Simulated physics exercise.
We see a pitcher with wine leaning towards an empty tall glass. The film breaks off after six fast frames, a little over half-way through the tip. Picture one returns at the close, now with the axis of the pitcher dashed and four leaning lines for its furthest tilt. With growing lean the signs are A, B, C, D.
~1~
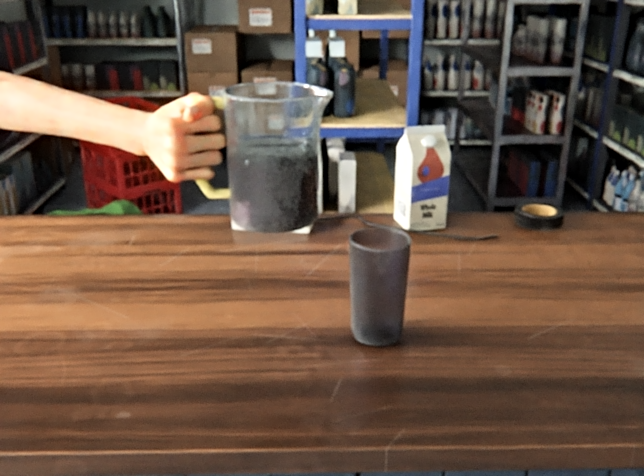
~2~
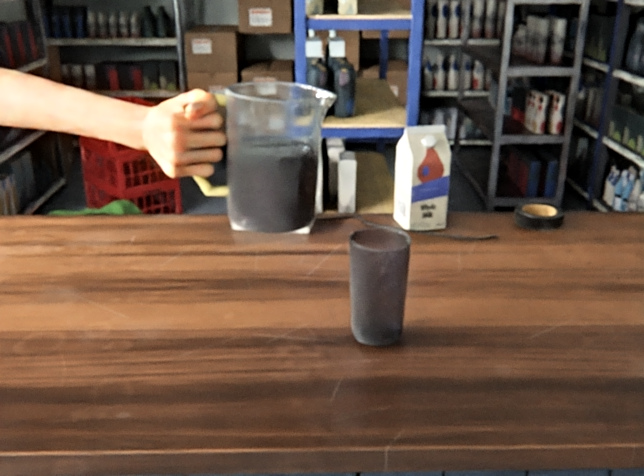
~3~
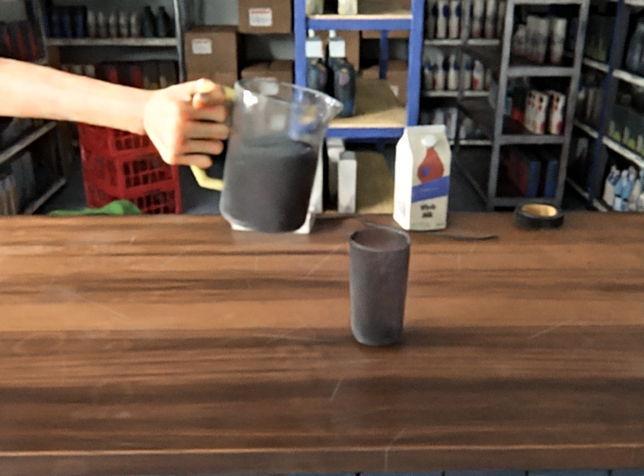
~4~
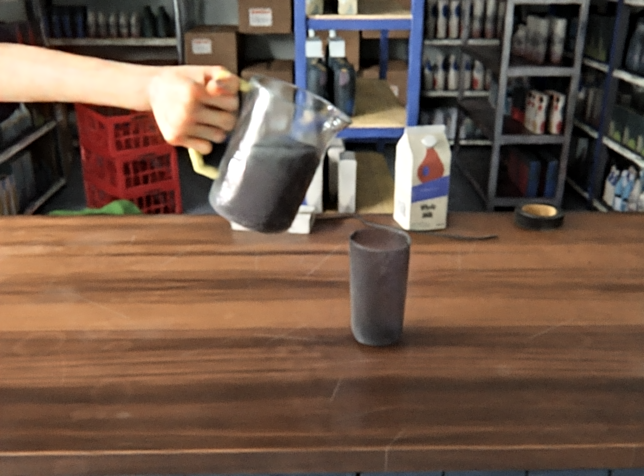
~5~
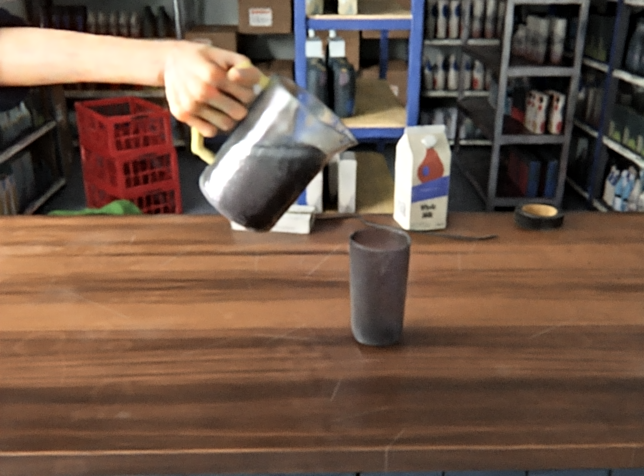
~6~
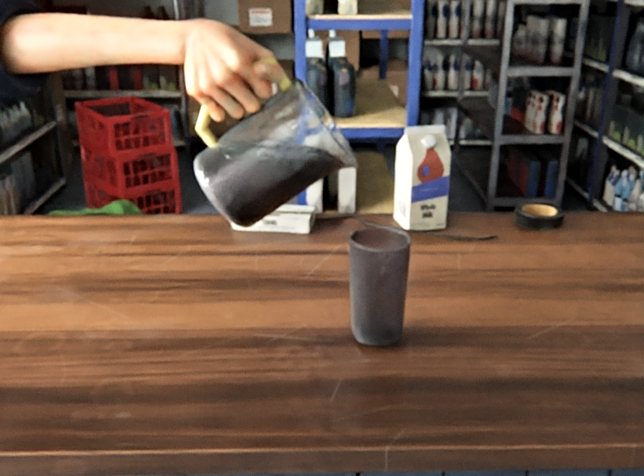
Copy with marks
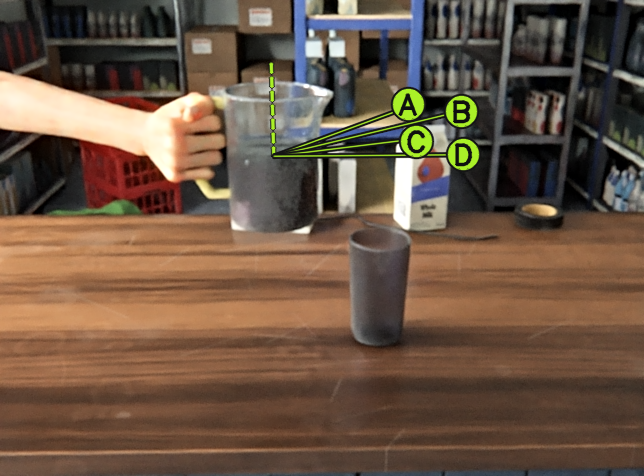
A hand reaching in from the left grips the yellowish handle of a clear pitcher of dark liquid and tilts it steadily rightward, its lip dipping while the liquid shifts toward the spout. On the brown wooden table, a dark tall glass stands nearer, with a milk carton and black roll behind. The still, front-facing view shows a storeroom with stocked shelves, boxes and red crates.
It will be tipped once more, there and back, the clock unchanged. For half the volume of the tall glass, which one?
Best: A.
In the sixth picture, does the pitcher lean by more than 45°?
Yes, it does.
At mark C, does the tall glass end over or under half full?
Over half.
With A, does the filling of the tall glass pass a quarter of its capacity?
Yes, it does.
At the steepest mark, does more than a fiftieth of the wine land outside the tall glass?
Yes, it does.
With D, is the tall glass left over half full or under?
Over.
In lime, A at (393, 112); B at (444, 115); C at (399, 140); D at (446, 154).
With A, the tall glass ends with about 48 % of what it can hold.
With B, the tall glass ends with about 72 % of what it can hold.
With C, the tall glass ends with about 92 % of what it can hold; 4 % of the wine is spilt.
With D, the tall glass ends with about 96 % of what it can hold; 16 % of the wine is spilt.
